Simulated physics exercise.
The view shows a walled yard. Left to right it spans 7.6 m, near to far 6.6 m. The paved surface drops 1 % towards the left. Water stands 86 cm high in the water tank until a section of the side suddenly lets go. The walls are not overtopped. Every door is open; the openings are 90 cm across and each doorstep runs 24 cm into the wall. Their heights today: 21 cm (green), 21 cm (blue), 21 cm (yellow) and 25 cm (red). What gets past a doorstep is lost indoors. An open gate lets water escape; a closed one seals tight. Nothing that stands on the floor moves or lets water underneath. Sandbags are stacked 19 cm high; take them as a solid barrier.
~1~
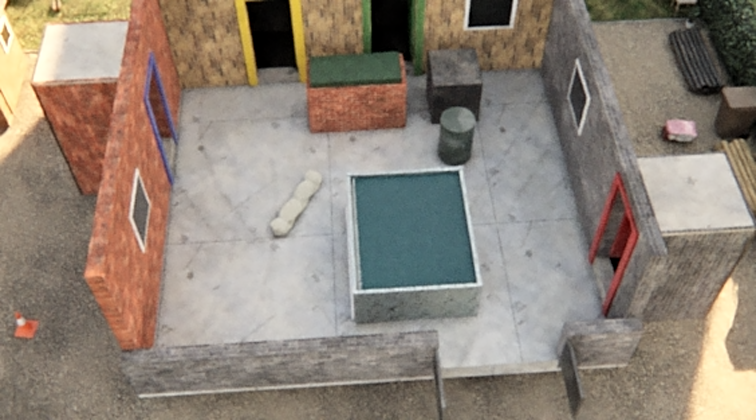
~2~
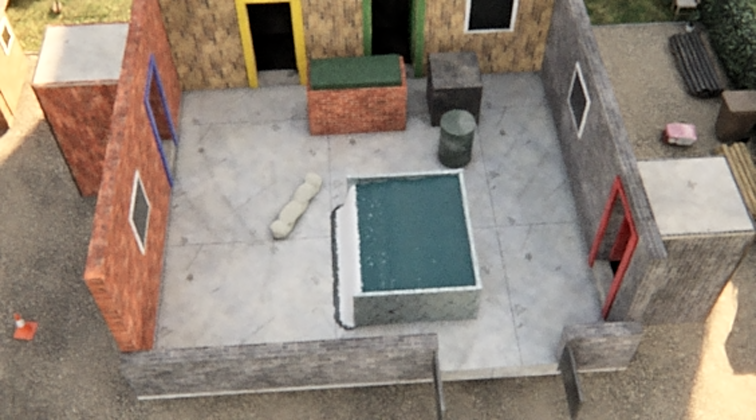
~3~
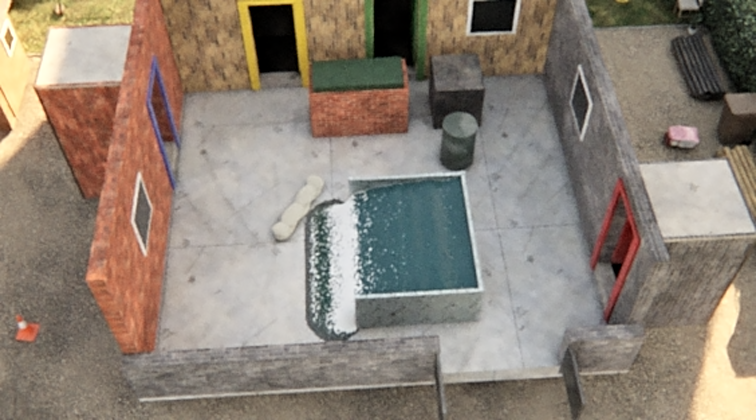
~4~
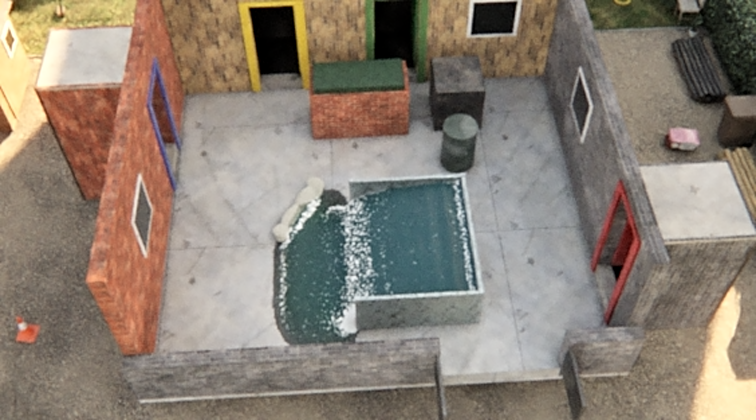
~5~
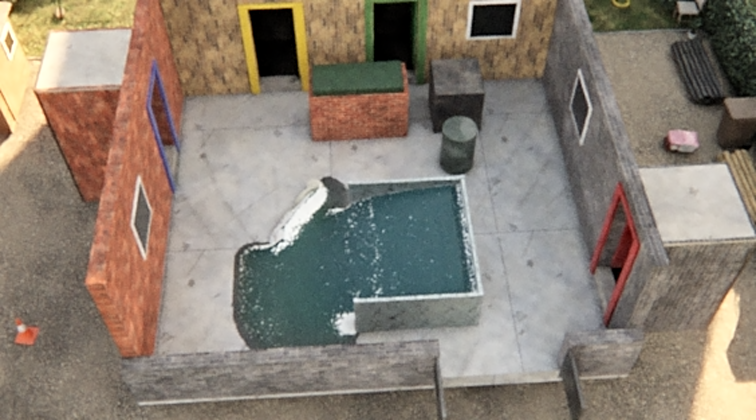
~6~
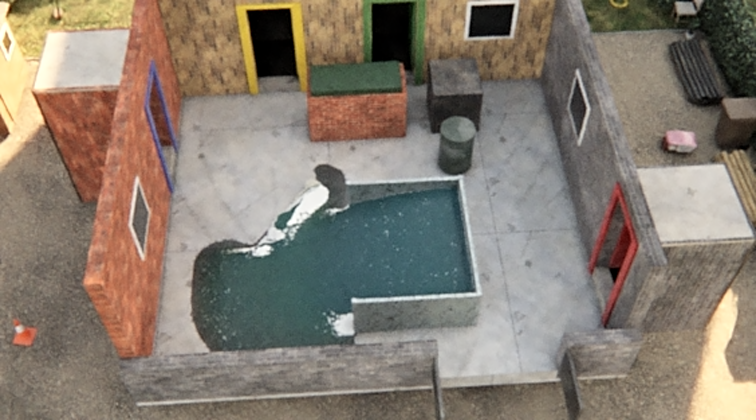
A walled yard held a raised tank of still, dark green water until its left side opened and water poured out, spreading left across the pale floor and washing around the low sandbags.
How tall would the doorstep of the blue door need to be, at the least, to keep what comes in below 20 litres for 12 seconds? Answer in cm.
Close to 13 cm is just enough.
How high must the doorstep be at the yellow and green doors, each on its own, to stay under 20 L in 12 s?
About 19 cm at yellow and 7.5 cm at green.
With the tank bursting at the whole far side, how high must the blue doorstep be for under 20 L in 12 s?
About 23 cm.
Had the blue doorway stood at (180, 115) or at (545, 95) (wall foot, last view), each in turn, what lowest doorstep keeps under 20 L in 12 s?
Roughly 25 and 14.0 cm.
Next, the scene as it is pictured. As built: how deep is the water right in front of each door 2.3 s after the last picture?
In cm: Green 0, blue 14, yellow 0, red 0.
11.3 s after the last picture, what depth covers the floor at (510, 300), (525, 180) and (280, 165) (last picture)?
In that order: 7, 6 and 9 cm.
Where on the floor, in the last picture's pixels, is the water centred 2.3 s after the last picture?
Around (263, 263).
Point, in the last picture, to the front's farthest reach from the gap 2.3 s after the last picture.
Around (182, 100).
Then, 0.7 s after the last picture water covers 35 % of the floor, deepest (58 cm) near (169, 305); it has not reached the blue door.
Then, 2.3 s after the last picture water covers 55 % of the floor, deepest (43 cm) near (182, 100); 14 cm at the blue door, 0 litres in over its 21 cm doorstep.
Then, 11.3 s after the last picture water covers 95 % of the floor, deepest (24 cm) near (156, 324); 13 cm at the blue door, 0 litres in over its 21 cm doorstep.
At the blue door as built, the water peaked near 19 cm, 6.7 s after the last picture.
Run again over the same 12 s with other heights there, 34 litres in over 11.5 cm, 6 litres over 15.5 cm. The limit of 20 litres is kept from about 13 cm up.
